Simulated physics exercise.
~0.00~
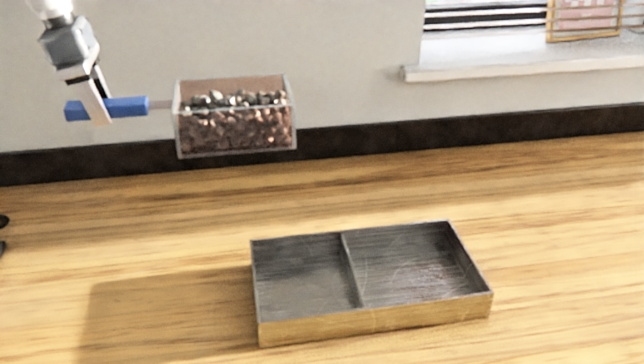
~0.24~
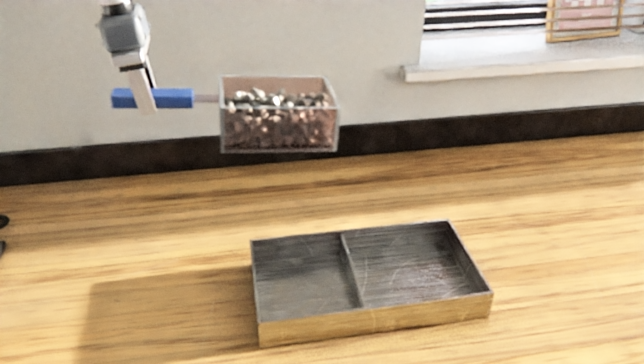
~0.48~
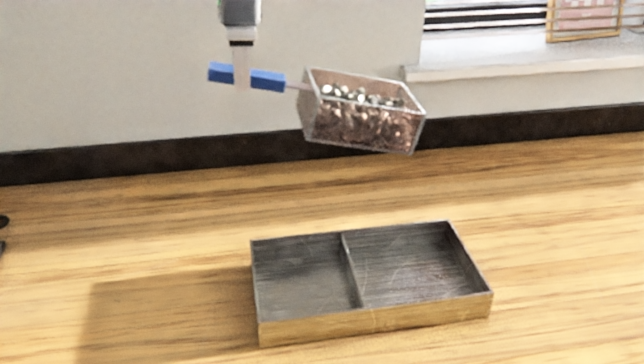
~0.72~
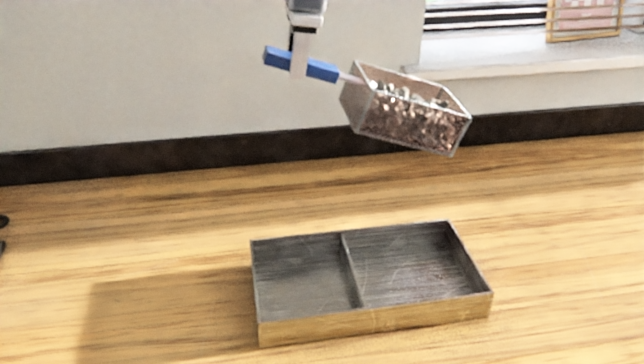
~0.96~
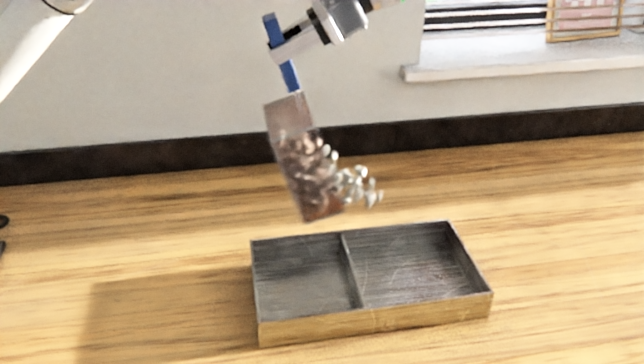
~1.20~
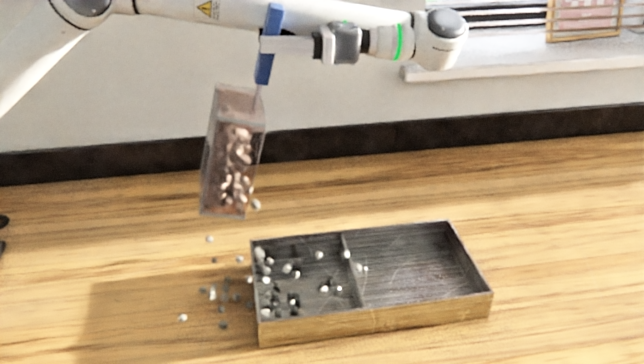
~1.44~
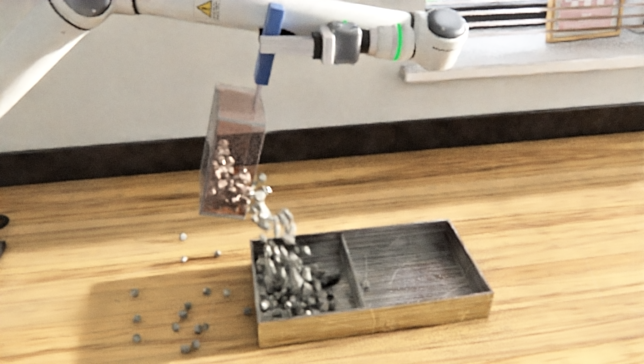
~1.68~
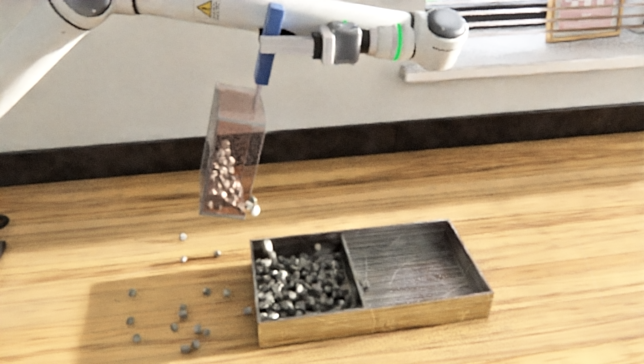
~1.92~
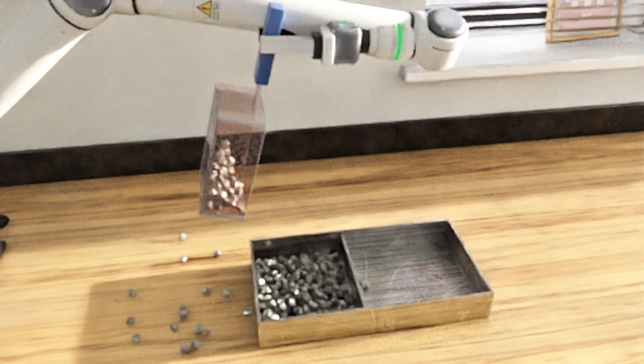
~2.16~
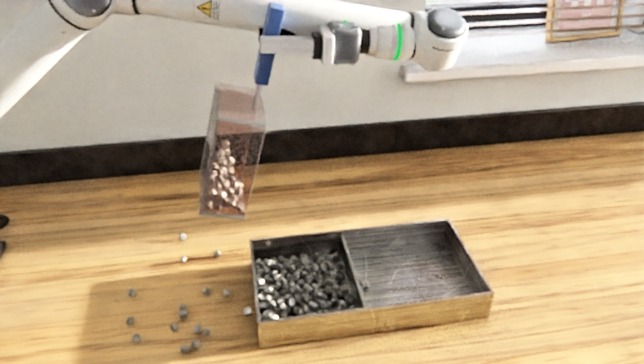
A robot arm carries a clear, open-topped box of small grey and coppery pebbles above a pale wooden table, seen from slightly above, with a plain wall and a window sill behind. Below sits a shallow metal tray split into two parts by a cross wall. The box moves right, beginning to tip, then swings back left as it tilts steeply and pebbles spill out. They pour mostly into the tray's left part, while some scatter on the table to its left. The flow stops, leaving the left part well filled, the right nearly empty, and some pebbles still in the steeply tilted, motionless box.
